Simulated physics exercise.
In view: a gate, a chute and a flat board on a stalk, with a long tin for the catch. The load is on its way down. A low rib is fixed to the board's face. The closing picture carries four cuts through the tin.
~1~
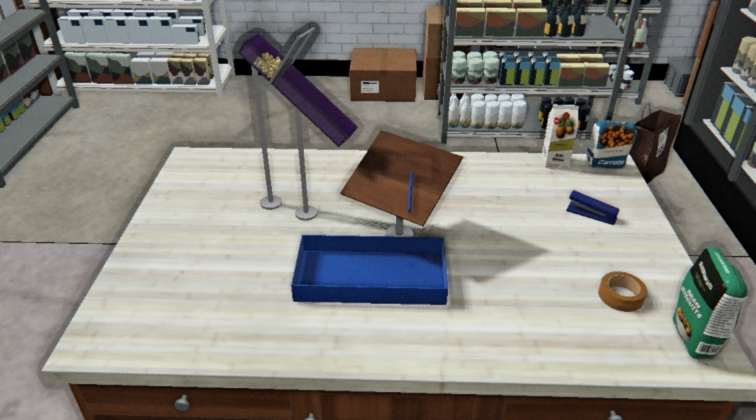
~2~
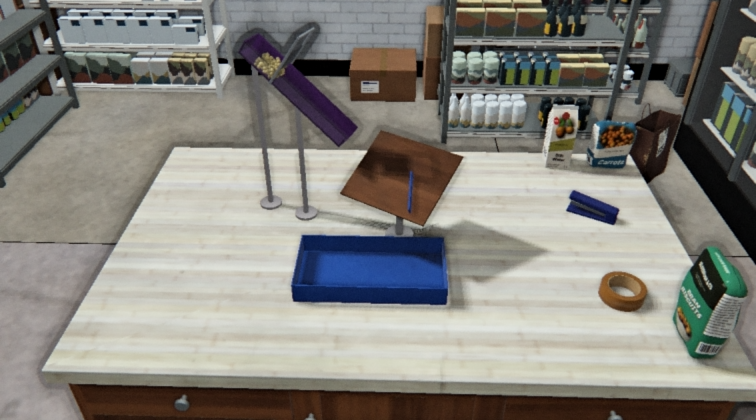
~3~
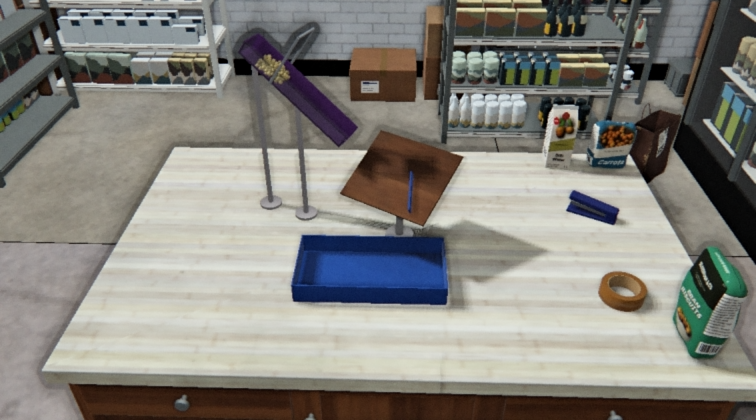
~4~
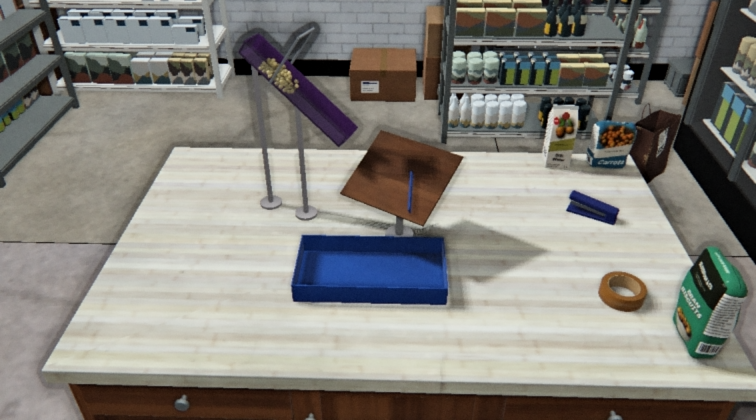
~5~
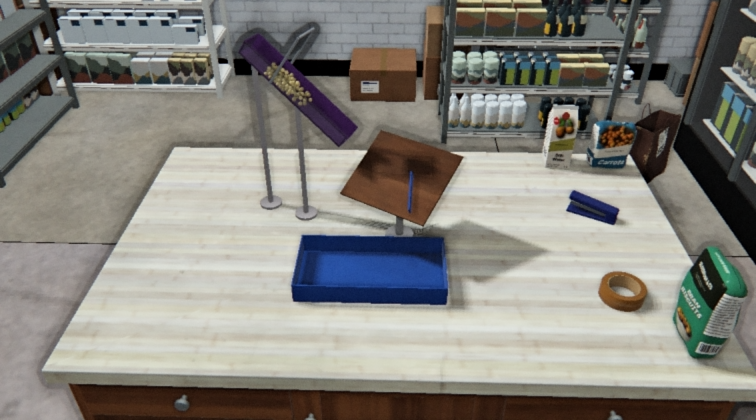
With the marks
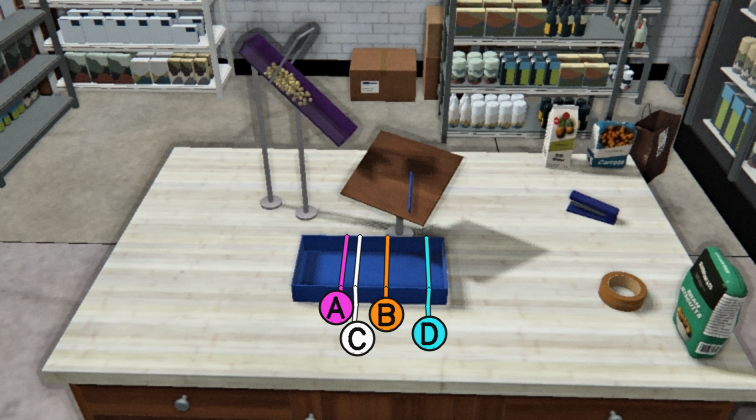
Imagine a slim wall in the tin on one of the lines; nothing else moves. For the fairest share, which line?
B beats the others.
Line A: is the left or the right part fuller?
More lands on the right.
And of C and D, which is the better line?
It is C.
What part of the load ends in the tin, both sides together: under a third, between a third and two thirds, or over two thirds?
About that: Over two thirds.
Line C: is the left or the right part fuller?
Right.
On the marked copy, line A crosses the front rim at (340, 286); line B crosses the front rim at (386, 287); line C crosses the front rim at (355, 287); line D crosses the front rim at (429, 288).
For line A, of what is caught, a small part on the left of the divider, nearly all on the right.
For line B, of what is caught, about half on the left of the divider, about half on the right.
For line C, of what is caught, a small part on the left of the divider, most on the right.
For line D, of what is caught, all on the left of the divider, none on the right.
